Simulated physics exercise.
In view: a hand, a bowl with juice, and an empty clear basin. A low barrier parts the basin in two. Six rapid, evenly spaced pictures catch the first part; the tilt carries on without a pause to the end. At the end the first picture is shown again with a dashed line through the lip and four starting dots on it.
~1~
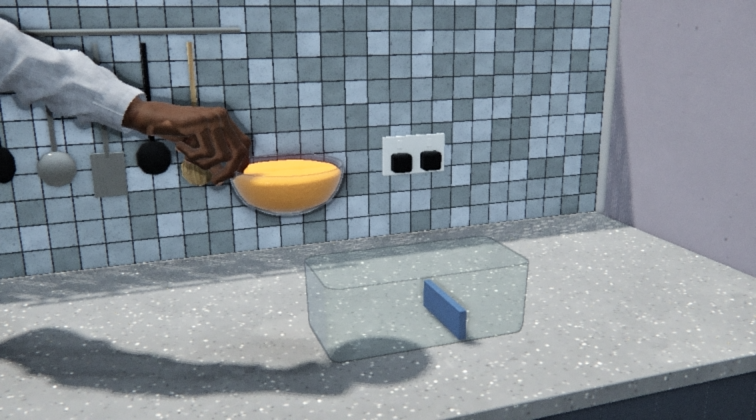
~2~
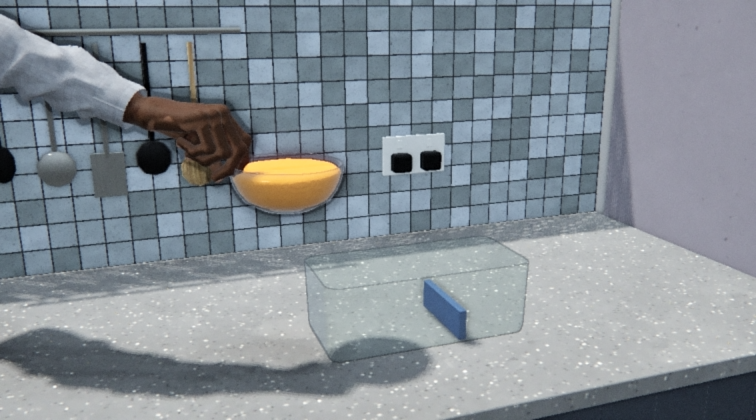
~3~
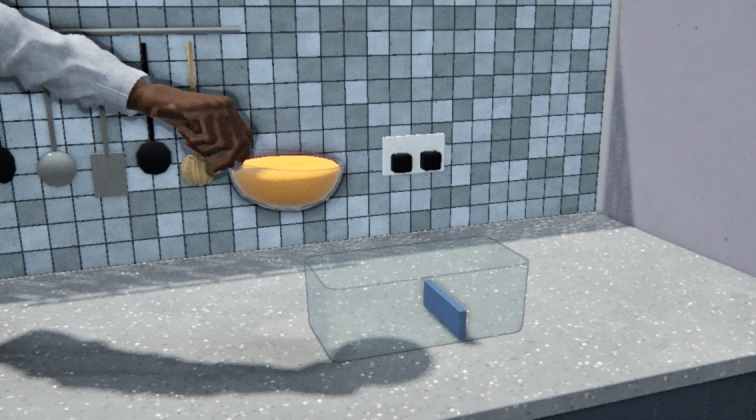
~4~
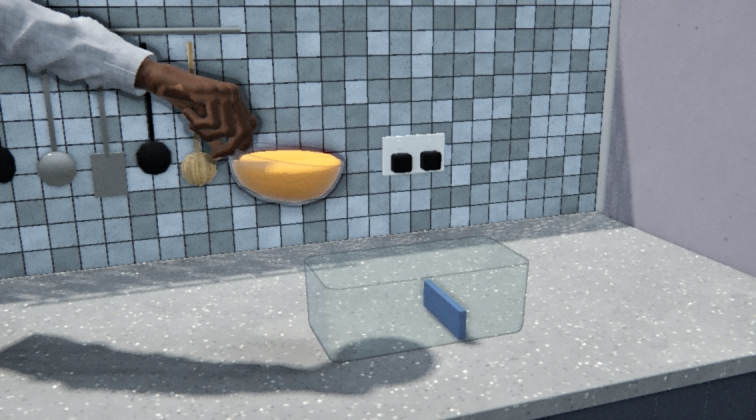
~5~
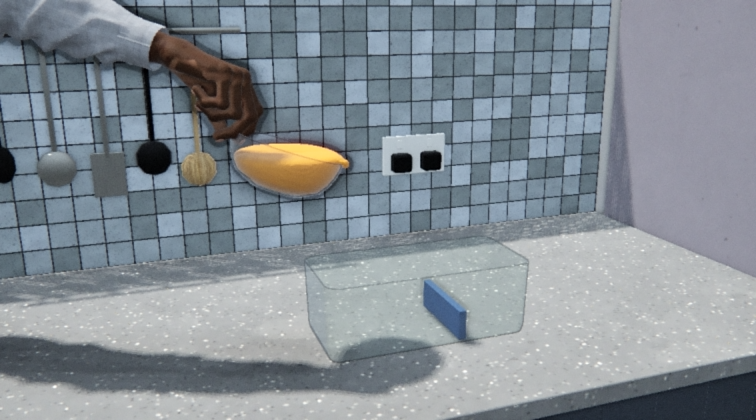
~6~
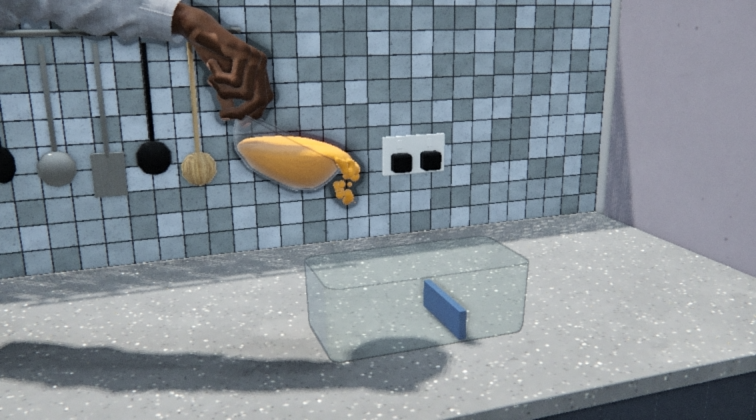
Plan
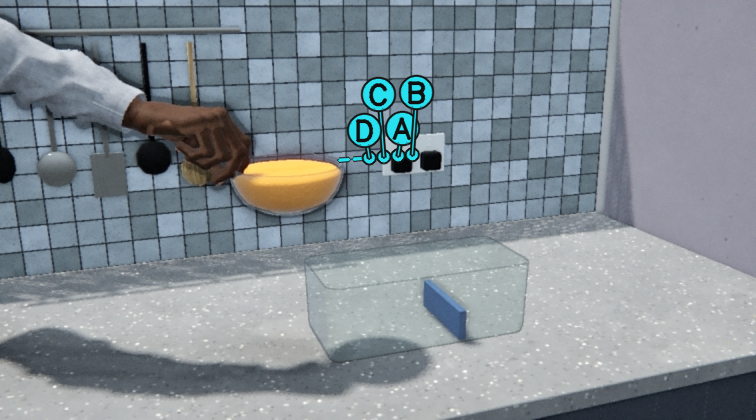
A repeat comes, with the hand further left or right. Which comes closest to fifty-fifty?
D is best.
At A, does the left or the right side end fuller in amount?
The right one.
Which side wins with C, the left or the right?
The right side.
On the marked copy, A at (398, 155); B at (412, 154); C at (383, 156); D at (369, 157).
With A, about 14 % ends left of the wall and 85 % right of it.
With B, about 25 % ends left of the wall and 74 % right of it.
With C, about 26 % ends left of the wall and 72 % right of it.
With D, about 48 % ends left of the wall and 51 % right of it.
